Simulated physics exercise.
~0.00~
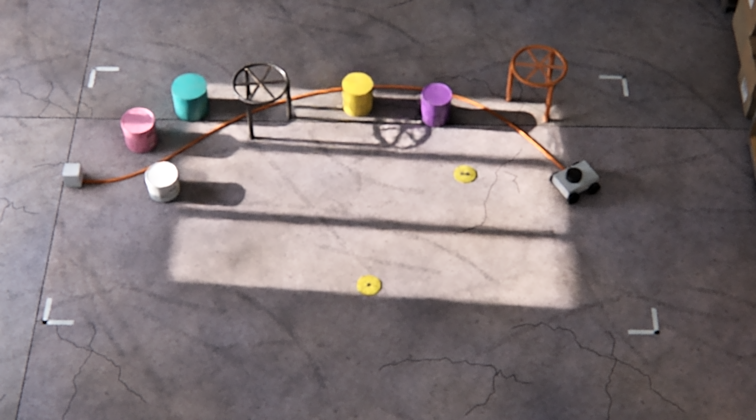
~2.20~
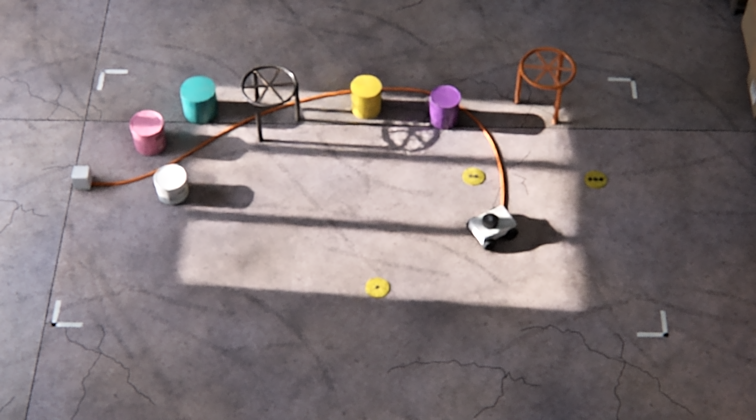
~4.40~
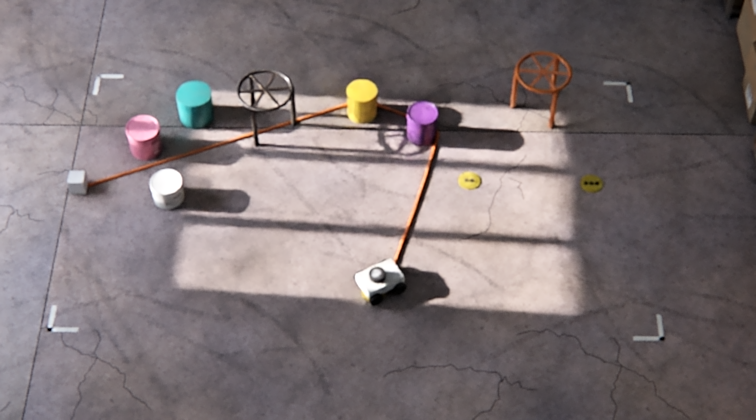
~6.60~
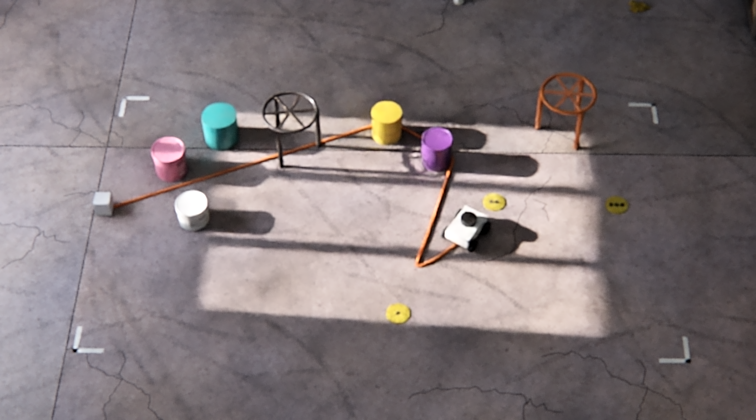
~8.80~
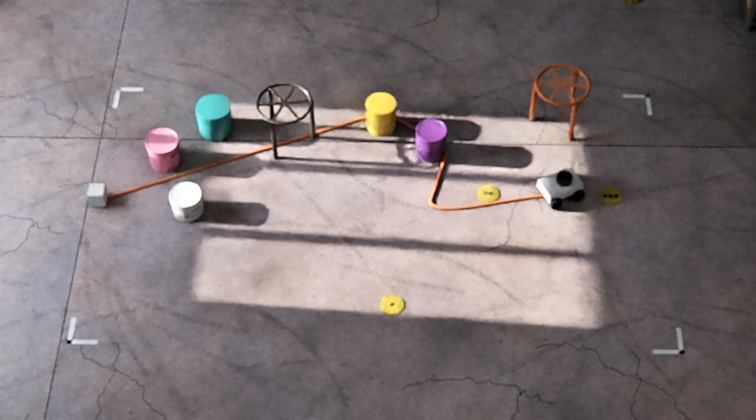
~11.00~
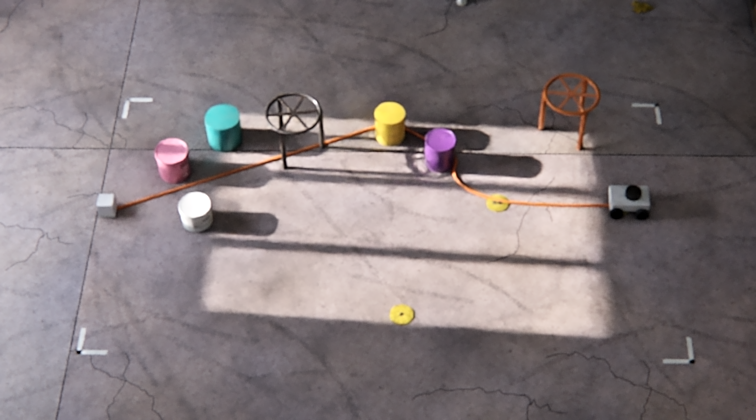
The clip opens on a concrete floor where a small pale cart sits at the right, trailing an orange lead that winds past tubs, buckets and a black stool to a little box at the left. The cart drives down and left to the yellow mark with one dot. On the way the lead draws tight against the purple bucket and drags it a short way left and down. The cart then turns back up and right toward the two-dot mark, the lead bending behind it. It continues right and stops over the three-dot mark, with the lead still joined to the box, the purple bucket upright but shifted, and everything else in place.
